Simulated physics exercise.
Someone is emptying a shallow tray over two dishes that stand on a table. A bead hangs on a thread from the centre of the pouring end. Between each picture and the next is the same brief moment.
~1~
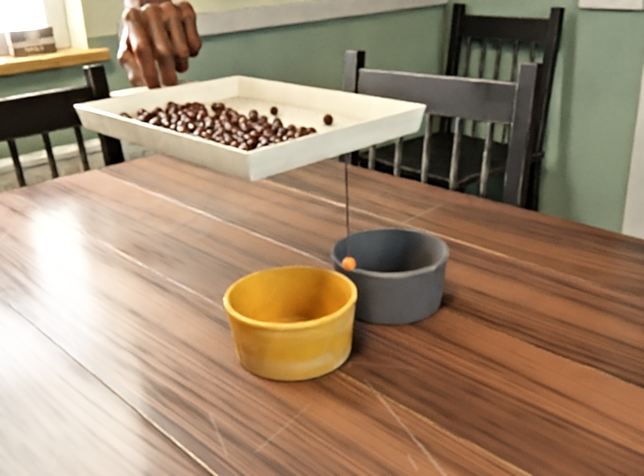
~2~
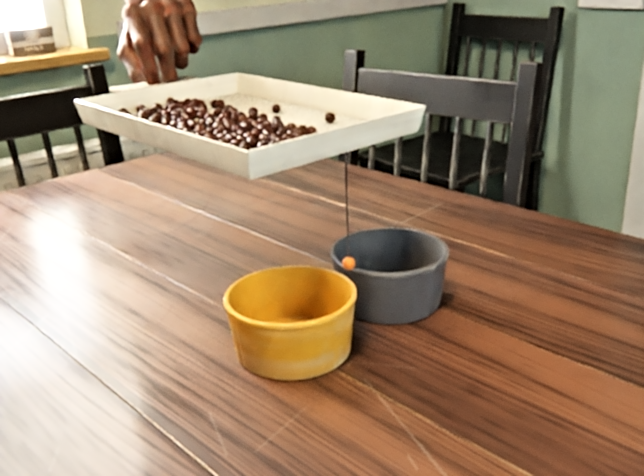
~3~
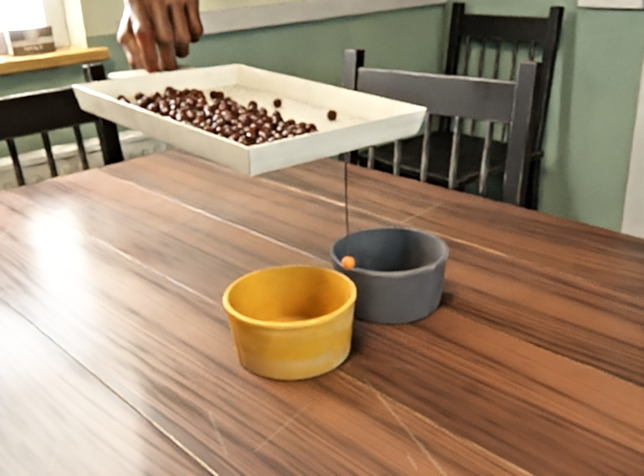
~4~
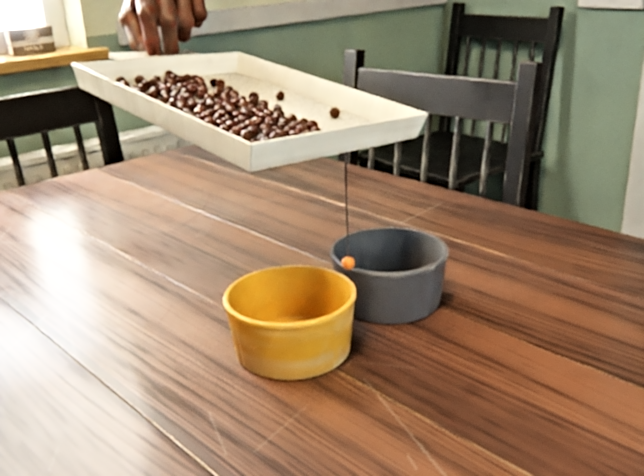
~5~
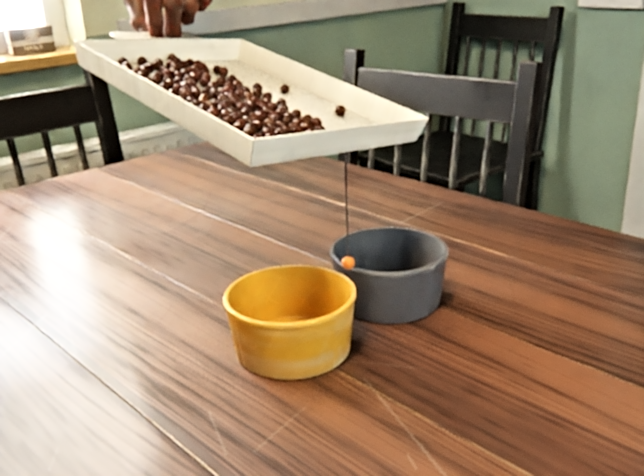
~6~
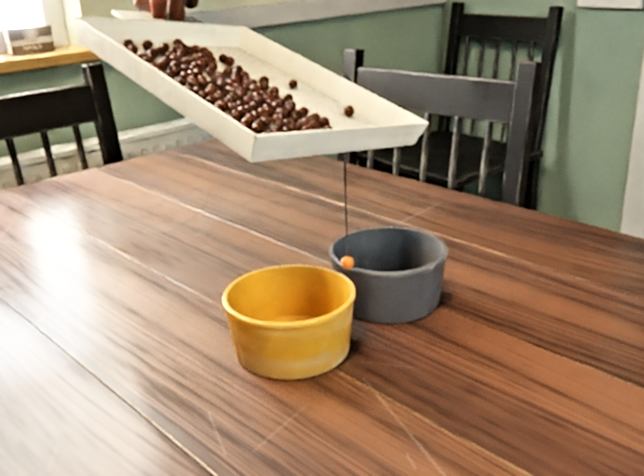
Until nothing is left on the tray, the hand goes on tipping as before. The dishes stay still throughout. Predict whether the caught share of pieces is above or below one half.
Watching it, the dishes hang on to most of it.
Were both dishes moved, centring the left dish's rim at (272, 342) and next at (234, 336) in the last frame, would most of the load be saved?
With the first shift the pair saves less than a half; with the second, less than a half.
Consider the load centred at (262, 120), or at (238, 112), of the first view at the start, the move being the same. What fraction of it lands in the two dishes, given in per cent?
In order, 70 per cent then 70 per cent.
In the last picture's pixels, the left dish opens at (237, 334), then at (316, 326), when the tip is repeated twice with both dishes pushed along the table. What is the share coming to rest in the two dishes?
The first position comes out at 0 per cent, the other at 60 per cent.
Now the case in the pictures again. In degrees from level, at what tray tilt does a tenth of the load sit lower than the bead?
At roughly 65°.
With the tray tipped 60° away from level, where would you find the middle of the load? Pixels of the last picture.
The middle of the pieces shows up near (378, 129).
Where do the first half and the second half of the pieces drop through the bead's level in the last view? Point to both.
The first part passes (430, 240); everything after passes (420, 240).
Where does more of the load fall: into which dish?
More finishes in the dish at right.
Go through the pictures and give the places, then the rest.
In the first frame, corners of the pouring end at (249, 150) and (417, 106), level; middle of the load at (220, 130), chocolate balls; left dish at (336, 338); right dish at (433, 287); bead on its thread at (349, 264).
In the second frame, corners of the pouring end at (249, 149) and (418, 106), level; middle of the load at (219, 127).
In the third frame, corners of the pouring end at (250, 145) and (418, 108), tipped barely, lowest at the right corner; middle of the load at (219, 120).
In the fourth frame, corners of the pouring end at (252, 141) and (420, 112), tipped a little, lowest at the right corner; middle of the load at (220, 110).
In the fifth frame, corners of the pouring end at (255, 137) and (421, 116), tipped a little, lowest at the right corner; middle of the load at (223, 100).
In the sixth frame, corners of the pouring end at (257, 132) and (421, 121), tipped clearly, lowest at the right corner; middle of the load at (230, 92), nearly all on the move; left dish at (334, 337); right dish at (432, 286).
Soon, tray tipped steeply; most on the tray; a stray few in the right dish; a small part outside both; a small part in the air.
A while on, tray tipped right over; about a quarter on the tray; about half in the right dish; about a quarter outside both; a small part in the air.
Towards the end, tray tipped past a quarter turn; about two thirds in the right dish; about a third outside both.
Finally, tray tipped past a quarter turn; none in the left dish; about two thirds in the right dish; about a third outside both.
